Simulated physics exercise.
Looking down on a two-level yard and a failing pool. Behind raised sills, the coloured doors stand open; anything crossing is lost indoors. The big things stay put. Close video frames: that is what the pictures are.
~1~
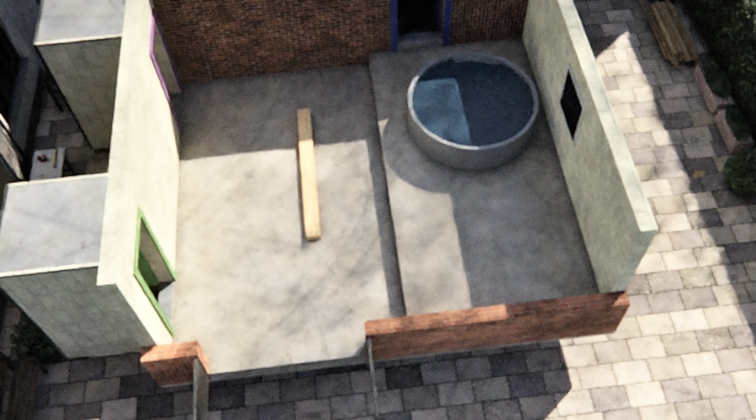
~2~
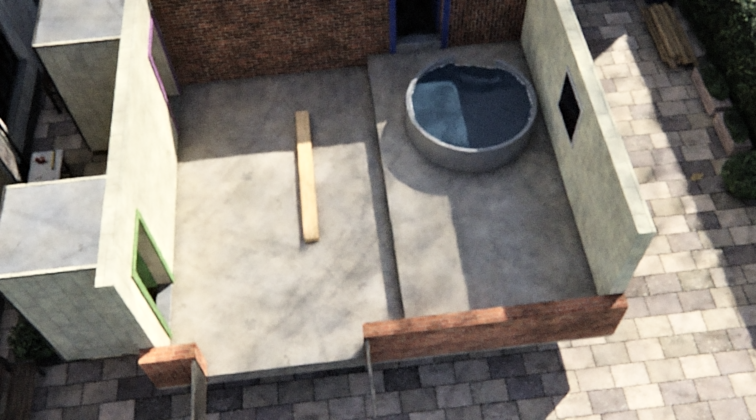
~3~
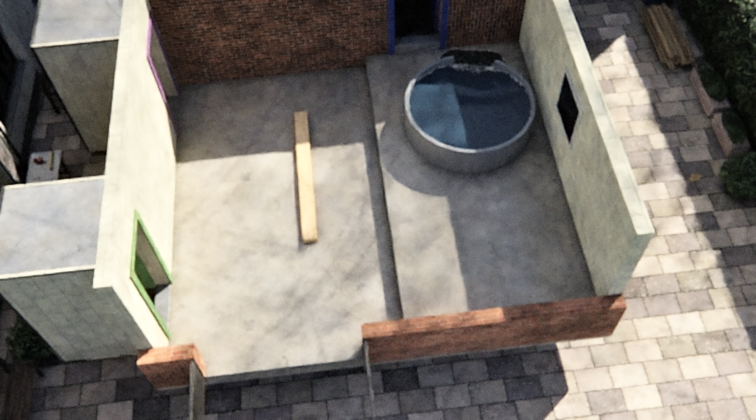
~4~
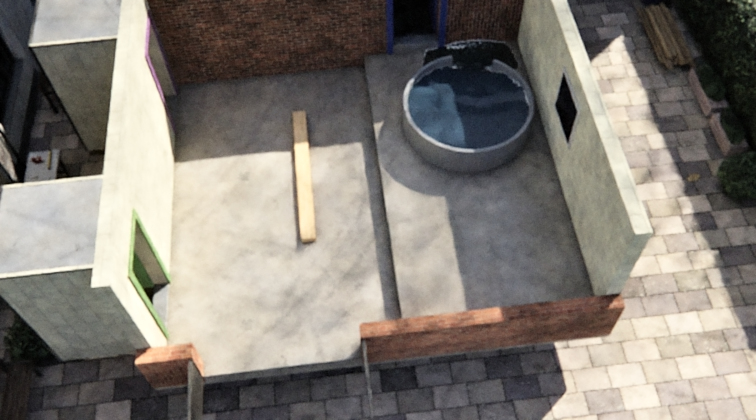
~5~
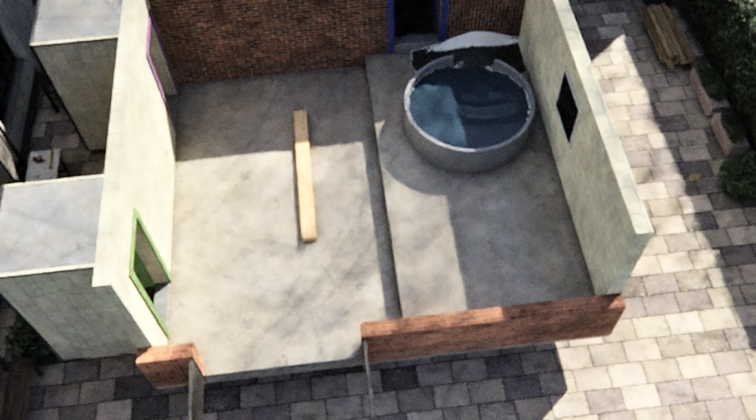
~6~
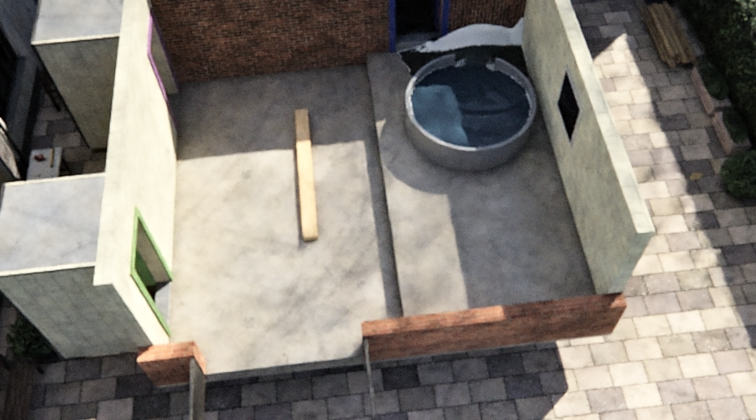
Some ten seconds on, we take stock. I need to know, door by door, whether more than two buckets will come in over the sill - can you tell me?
Sure. At the blue door, no more than two will. At the green door, no more than two will. At the purple door, more than two will.
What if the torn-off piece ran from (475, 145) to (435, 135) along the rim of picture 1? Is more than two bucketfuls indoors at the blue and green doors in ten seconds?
Note: Blue misses the line, green crosses the line.
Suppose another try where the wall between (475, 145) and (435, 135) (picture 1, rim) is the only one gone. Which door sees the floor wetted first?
I'd go with the one in green.
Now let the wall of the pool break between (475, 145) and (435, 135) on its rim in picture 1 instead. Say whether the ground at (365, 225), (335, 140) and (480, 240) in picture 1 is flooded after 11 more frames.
Submerged, bone-dry, submerged.
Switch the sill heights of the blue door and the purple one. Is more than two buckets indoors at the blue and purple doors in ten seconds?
Looking at both, blue door receives more, and purple door receives less.
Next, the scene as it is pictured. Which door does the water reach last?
Looking at the pictures, the answer is the door marked green.
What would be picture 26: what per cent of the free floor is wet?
It comes out near 40 percent.
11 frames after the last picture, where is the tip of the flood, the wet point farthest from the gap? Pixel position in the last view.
The farthest wet point should be near (279, 75).
A moment on, water covers 10 % of the floor; the blue door wet at the sill, nothing in, the green door not reached, the purple door not reached.
Next, water covers 20 % of the floor; the blue door wet at the sill, nothing in, the green door not reached, the purple door not reached.
Then, water covers 40 % of the floor; the blue door wet at the sill, nothing in, the green door not reached, the purple door wet at the sill, nothing in.
Later, water covers 60 % of the floor; the blue door wet at the sill, nothing in, the green door not reached, the purple door over two buckets in.
In the end, water covers 80 % of the floor; the blue door wet at the sill, nothing in, the green door wet at the sill, nothing in, the purple door far over two buckets in.
